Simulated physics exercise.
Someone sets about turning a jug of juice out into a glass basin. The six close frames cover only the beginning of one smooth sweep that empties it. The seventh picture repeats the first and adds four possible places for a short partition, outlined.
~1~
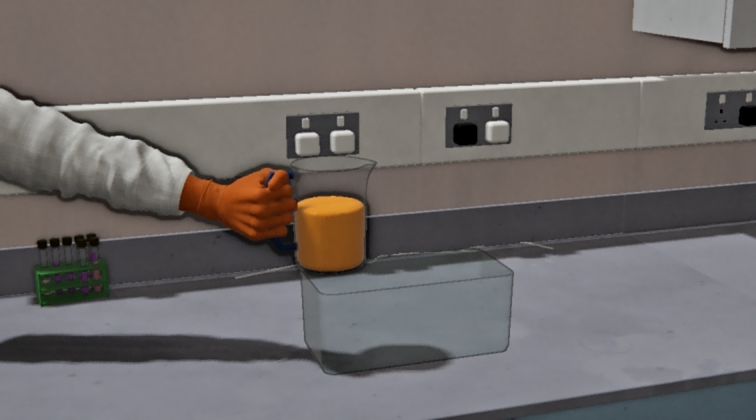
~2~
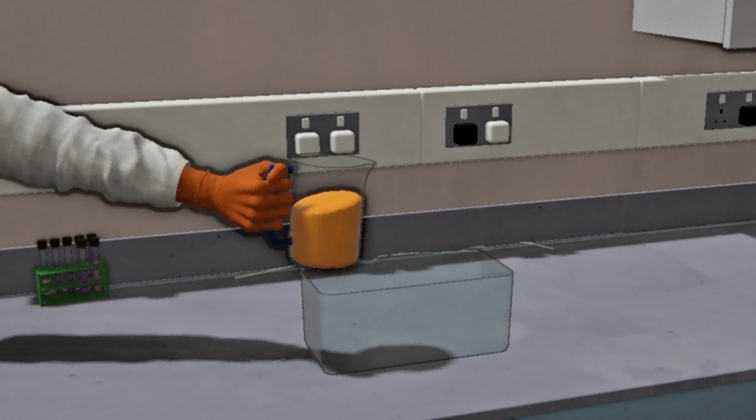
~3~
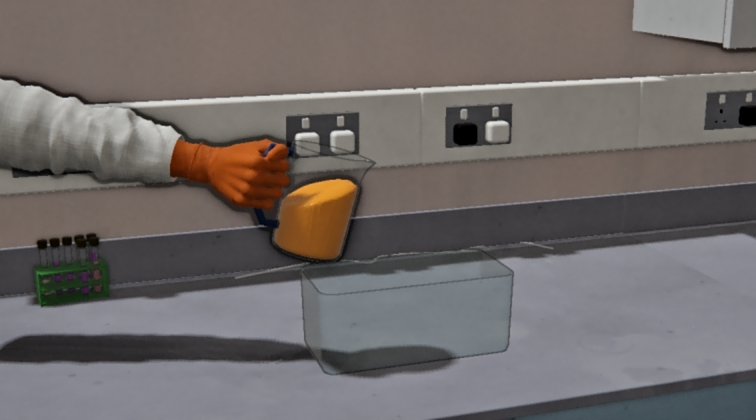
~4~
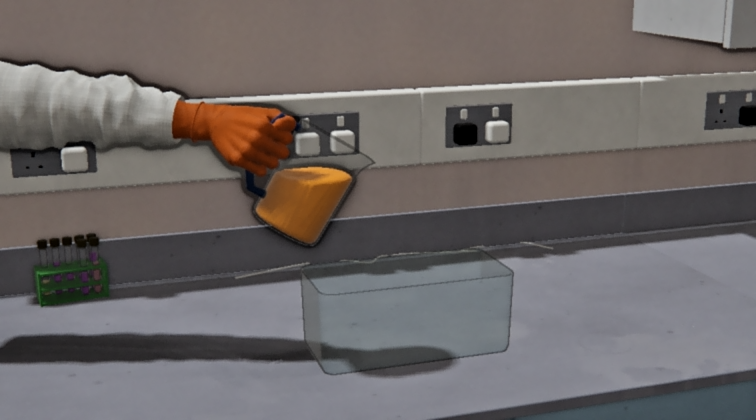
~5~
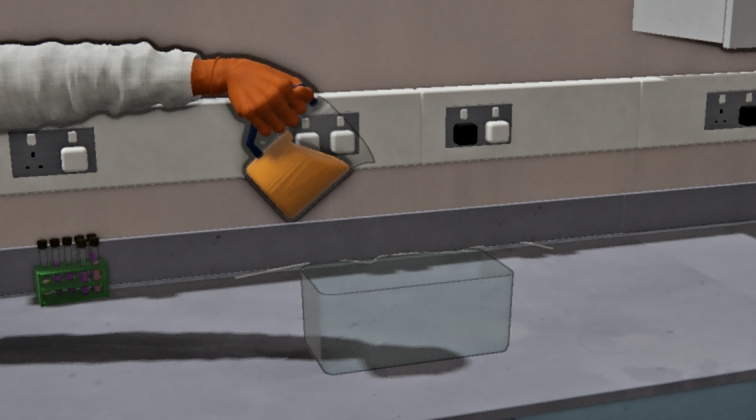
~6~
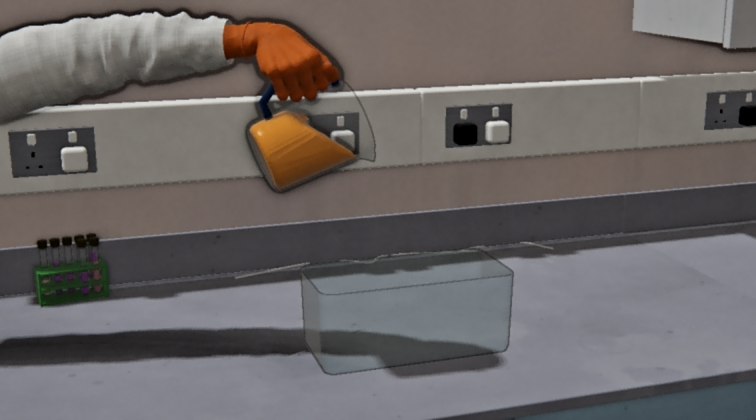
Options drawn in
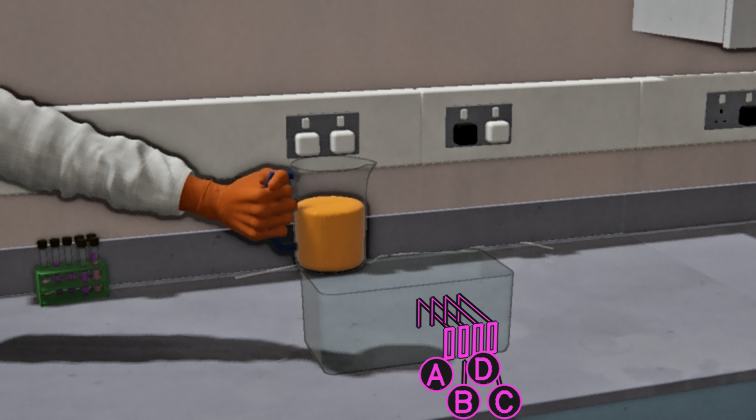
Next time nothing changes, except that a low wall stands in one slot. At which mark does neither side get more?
B works best here.
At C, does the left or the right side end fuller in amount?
The left side.
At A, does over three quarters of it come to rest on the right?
No.
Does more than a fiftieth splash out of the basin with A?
Yes.
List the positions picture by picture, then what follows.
The first frame shows upright, lip at (375, 162); basin from (321, 374) to (508, 349); nothing has left yet.
The second frame shows tipped about 4°, lip at (375, 162); nothing has left yet.
The third frame shows tipped about 15°, lip at (375, 162); nothing has left yet.
The fourth frame shows tipped about 32°, lip at (374, 162); nothing has left yet.
The fifth frame shows tipped about 51°, lip at (373, 161); nothing has left yet.
The sixth frame shows tipped about 69°, lip at (373, 160); nothing has left yet.
In magenta, A at (450, 363); B at (464, 361); C at (493, 357); D at (478, 359).
For position A, about 34 % ends left of the wall and 56 % right of it; 10 % is lost outside.
For position B, about 46 % ends left of the wall and 44 % right of it; 10 % is lost outside.
For position C, about 76 % ends left of the wall and 18 % right of it; 6 % is lost outside.
For position D, about 60 % ends left of the wall and 32 % right of it; 8 % is lost outside.
